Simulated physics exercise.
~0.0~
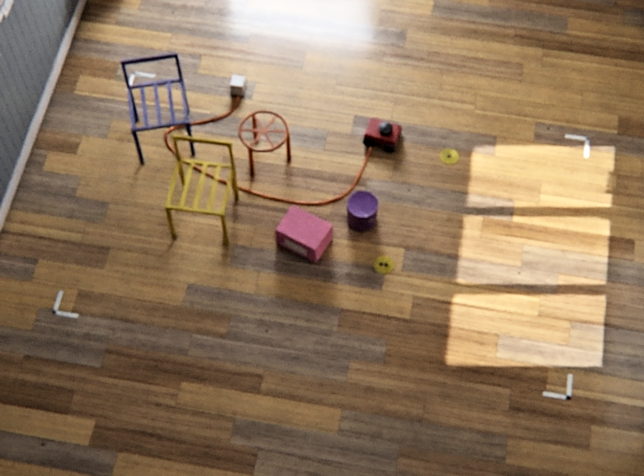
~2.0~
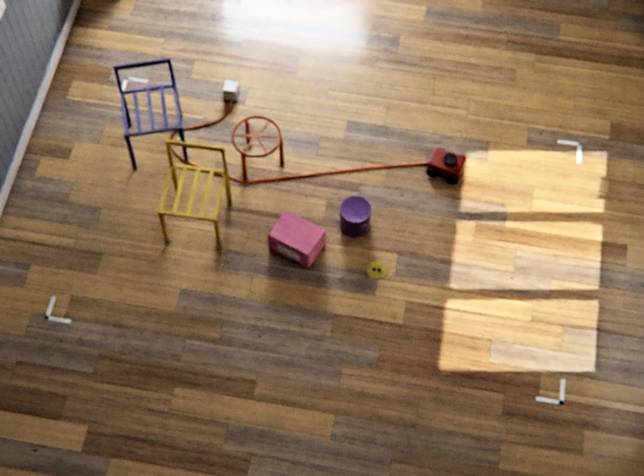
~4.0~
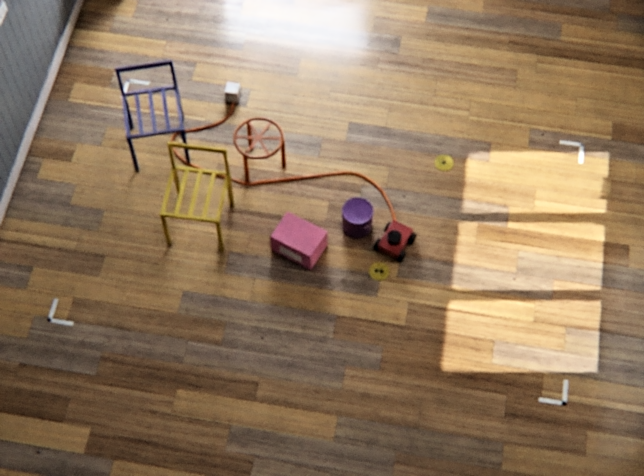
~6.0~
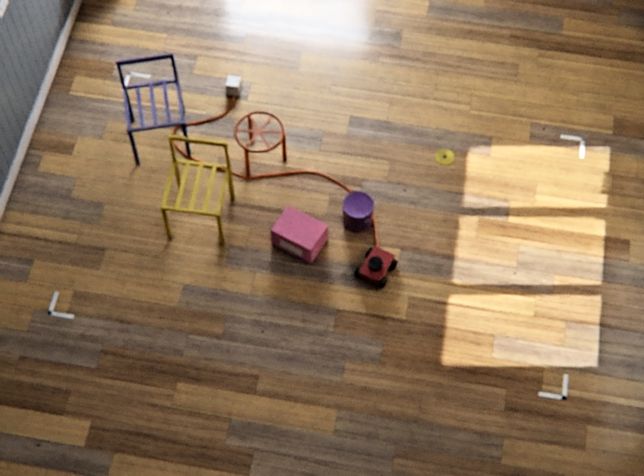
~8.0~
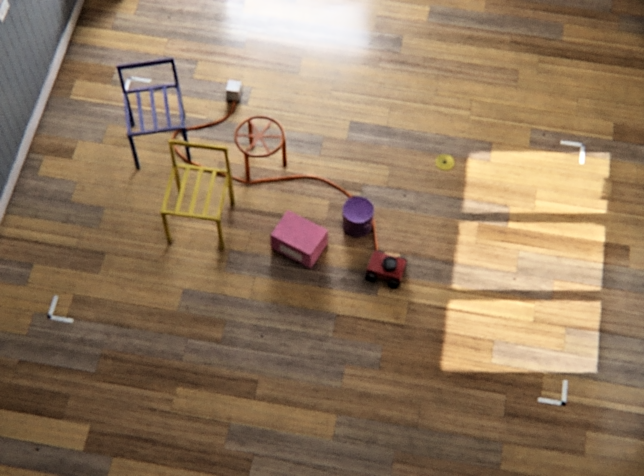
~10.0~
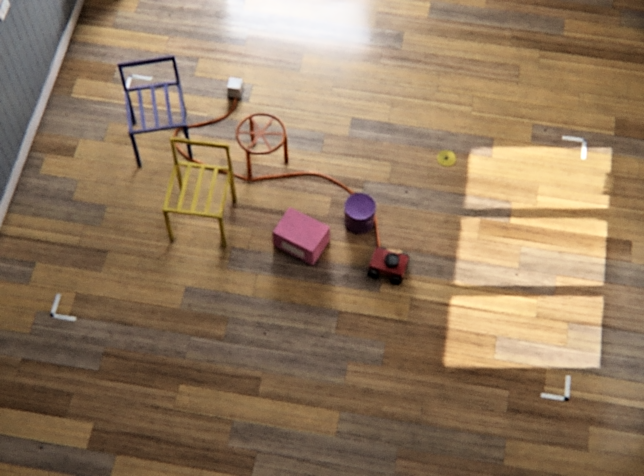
A red cart trailing an orange cord rolls right, turns back lower left, and stops beside the purple bin.
